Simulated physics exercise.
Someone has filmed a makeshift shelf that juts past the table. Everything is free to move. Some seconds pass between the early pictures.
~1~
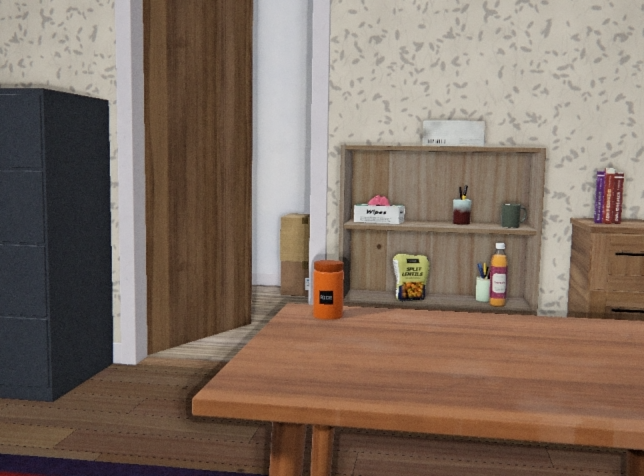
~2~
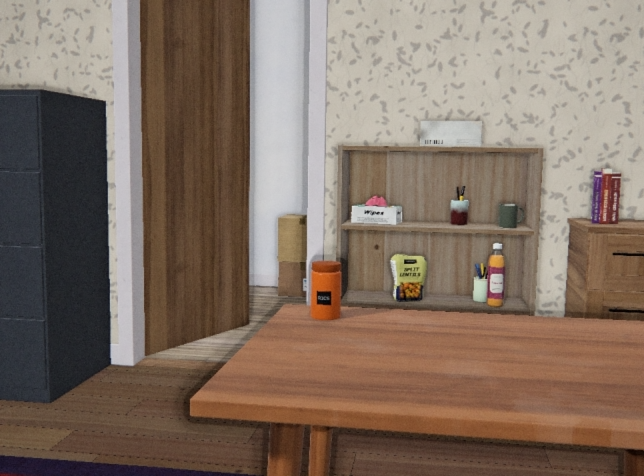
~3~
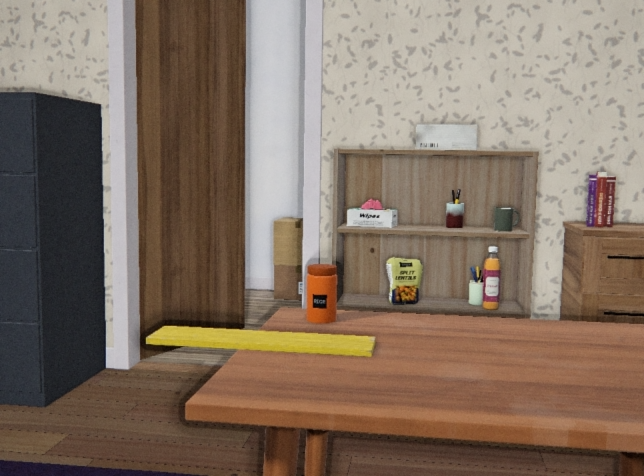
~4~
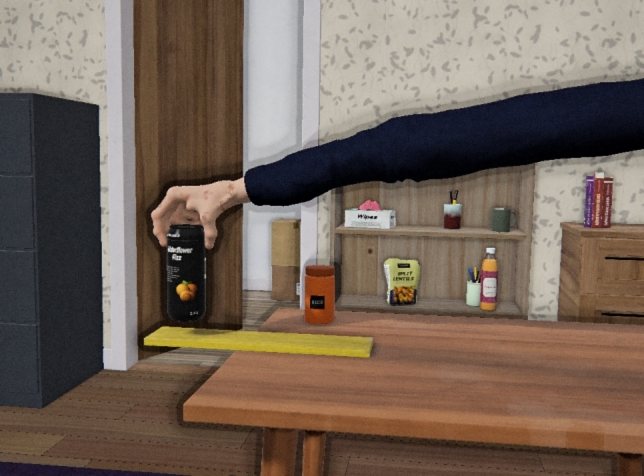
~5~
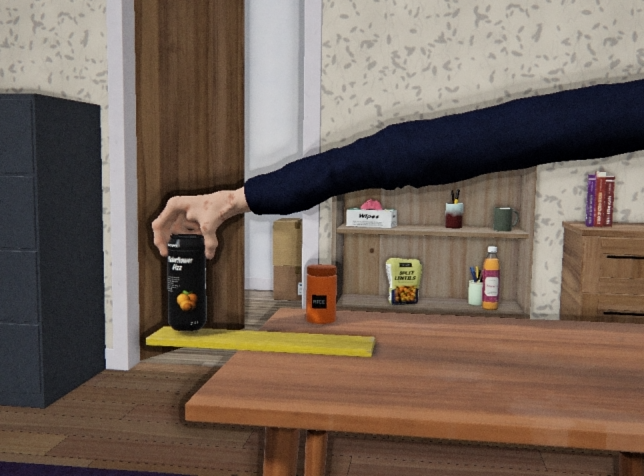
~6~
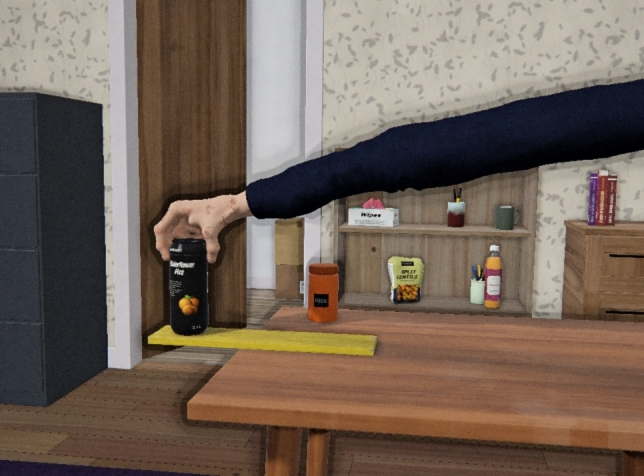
A hand lowering a black can onto the left end of a yellow board that appears on a wooden table, still gripping it.
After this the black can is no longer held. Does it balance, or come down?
The board comes down.
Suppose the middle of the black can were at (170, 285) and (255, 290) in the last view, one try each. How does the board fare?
First, it goes over; second, it stays on the table.
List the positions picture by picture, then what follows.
The last thing is not in view yet, in the first picture.
The last thing is not in view yet, in the second picture.
The last thing is not in view yet; yellow board (262, 341), in the third picture.
On its way; black can (187, 273); yellow board (260, 341), in the fourth picture.
On its way; black can (187, 282); yellow board (262, 341), in the fifth picture.
Set down, still held; black can (189, 287); yellow board (264, 340), in the sixth picture.
Then, 0.50 s after the last picture, black can and yellow board now down on the floor or falling.
Then, 0.80 s after the last picture, things are still on the move.
By the end, down on the floor or falling, black can and yellow board; orange jar in place. The board tips off the edge.
